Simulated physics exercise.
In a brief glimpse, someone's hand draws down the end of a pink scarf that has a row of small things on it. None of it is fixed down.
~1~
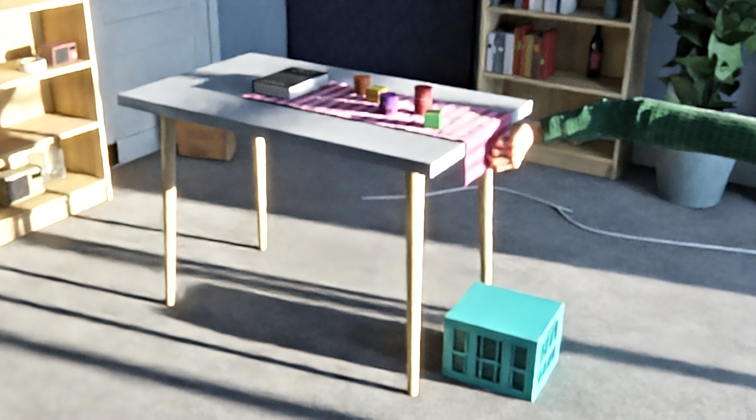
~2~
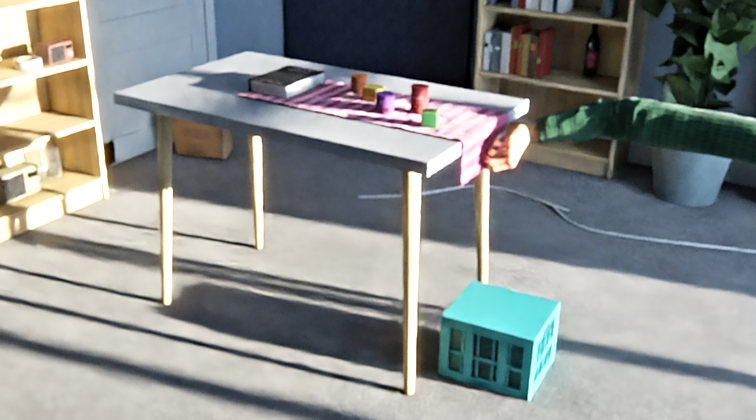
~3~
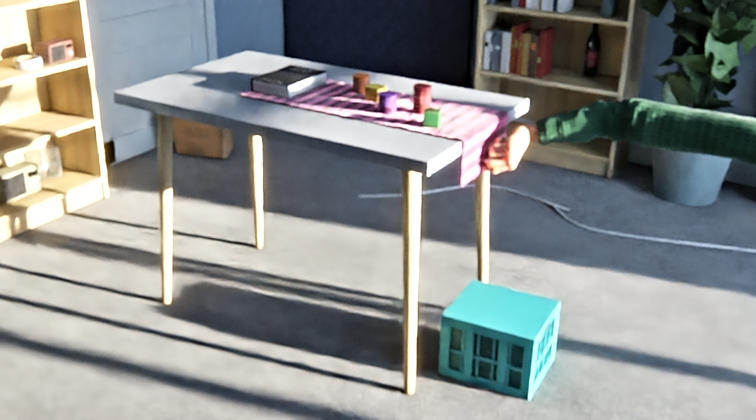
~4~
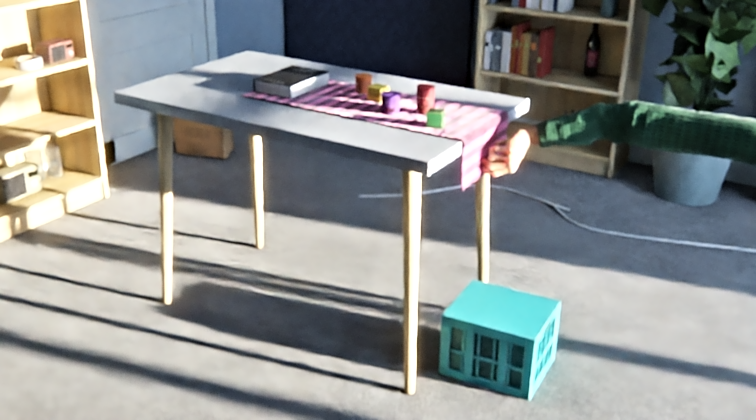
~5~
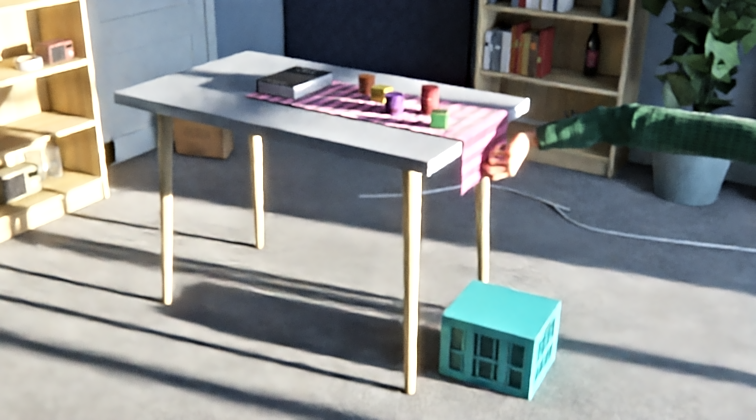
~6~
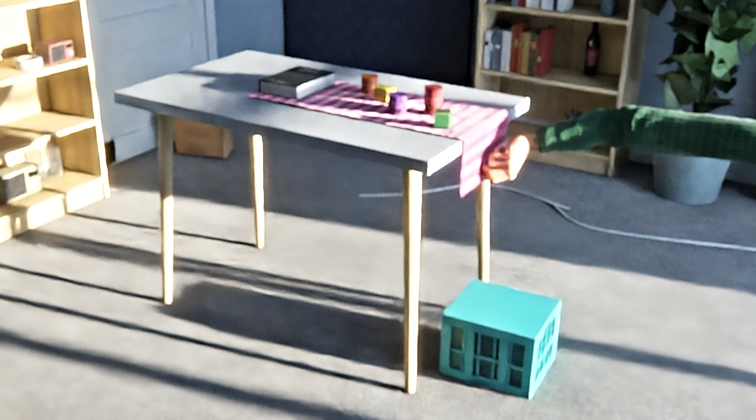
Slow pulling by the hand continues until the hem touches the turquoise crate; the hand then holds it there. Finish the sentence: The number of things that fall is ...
The number of things that fall is four.
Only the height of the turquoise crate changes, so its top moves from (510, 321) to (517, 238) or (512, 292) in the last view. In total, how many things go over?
For the first height 1, for the second 3.
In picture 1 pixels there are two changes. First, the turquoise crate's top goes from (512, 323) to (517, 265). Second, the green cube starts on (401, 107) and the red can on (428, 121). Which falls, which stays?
The green cube stays put, the red can is lost.
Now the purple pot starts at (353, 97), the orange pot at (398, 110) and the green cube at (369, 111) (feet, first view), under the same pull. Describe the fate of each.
Outcome: The purple pot is still in place, the orange pot is gone, the green cube is gone.
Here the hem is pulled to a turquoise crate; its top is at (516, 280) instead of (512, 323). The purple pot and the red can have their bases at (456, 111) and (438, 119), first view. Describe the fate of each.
The purple pot ends up off the top and the red can ends up off the top.
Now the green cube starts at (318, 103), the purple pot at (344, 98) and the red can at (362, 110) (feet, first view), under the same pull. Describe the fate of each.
The green cube stays put, the purple pot stays put, the red can ends up off.
Early on, hem near (482, 215); green cube gone.
Midway, hem near (481, 267); green cube, red can and purple pot gone.
Near the end, hem on the crate; green cube, red can, purple pot and yellow cube gone.
Finally, hem on the crate; green cube, red can, purple pot and yellow cube gone. The answer is four.
